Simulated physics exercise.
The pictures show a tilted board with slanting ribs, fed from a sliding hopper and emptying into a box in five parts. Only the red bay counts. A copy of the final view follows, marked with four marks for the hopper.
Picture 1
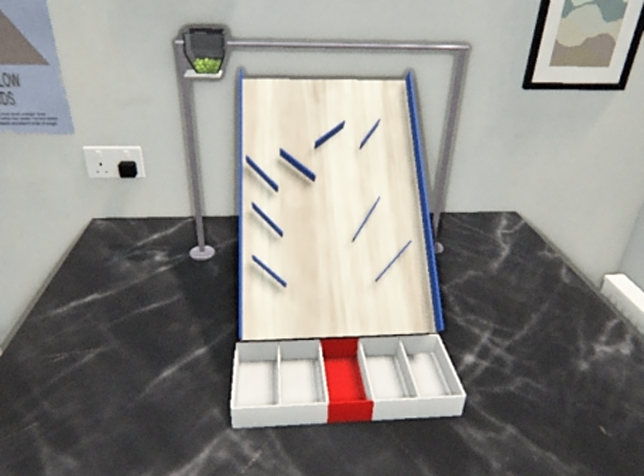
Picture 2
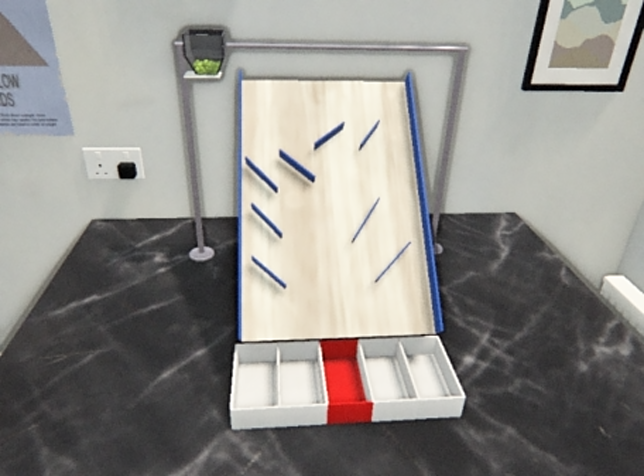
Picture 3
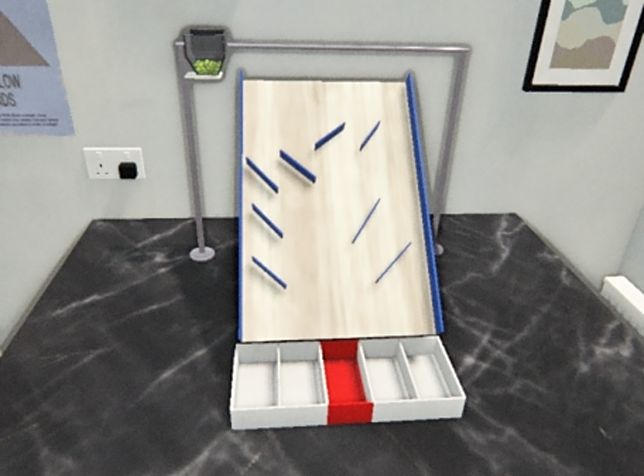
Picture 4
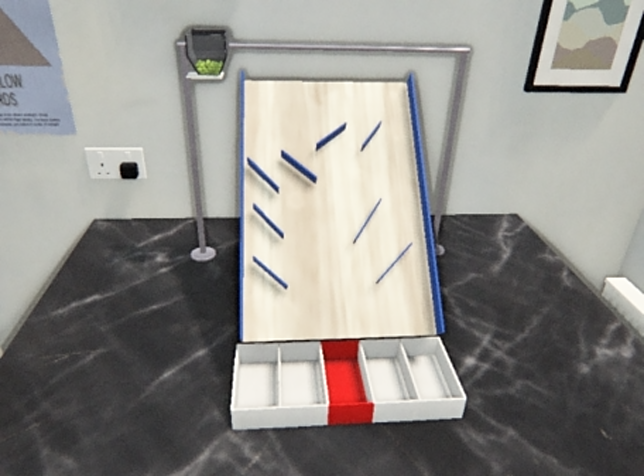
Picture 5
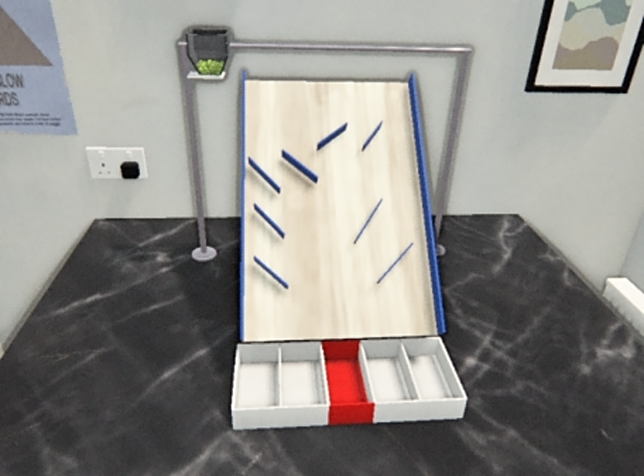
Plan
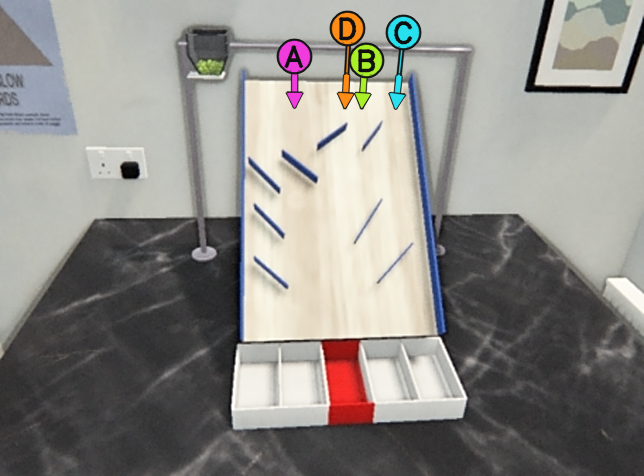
On a dark marbled counter, a tilted board stands still beneath a small hopper of green bits.
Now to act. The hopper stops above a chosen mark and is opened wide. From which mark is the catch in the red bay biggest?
A beats the others.
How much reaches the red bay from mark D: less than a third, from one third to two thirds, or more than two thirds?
From one third to two thirds.
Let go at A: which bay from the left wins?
The third from the left.
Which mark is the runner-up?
D it is.
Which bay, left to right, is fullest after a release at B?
It is the second one.
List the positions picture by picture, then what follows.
Hopper near (207, 65), dried peas, door shut, in the first picture.
Ribs (315, 143) to (345, 122), (361, 144) to (379, 120), (245, 156) to (277, 187), in the second picture.
Ribs (280, 149) to (316, 177), (252, 203) to (282, 234), (355, 239) to (380, 198), in the third picture.
Ribs (253, 256) to (287, 286), (379, 280) to (412, 243), in the fourth picture.
Red bay near (351, 412), number 3 of 5 from the left, in the fifth picture.
On the marked copy, mark A meets the board at (294, 102); mark B meets the board at (362, 102); mark C meets the board at (396, 103); mark D meets the board at (345, 102).
For mark A, the bulk in the red bay, close to a quarter in other bays, only a few outside the box.
For mark B, close to a quarter in the red bay, close to two thirds in other bays, a small share outside the box.
For mark C, close to a quarter in the red bay, close to two thirds in other bays, a small share outside the box.
For mark D, close to half in the red bay, close to a third in other bays, a small share outside the box.
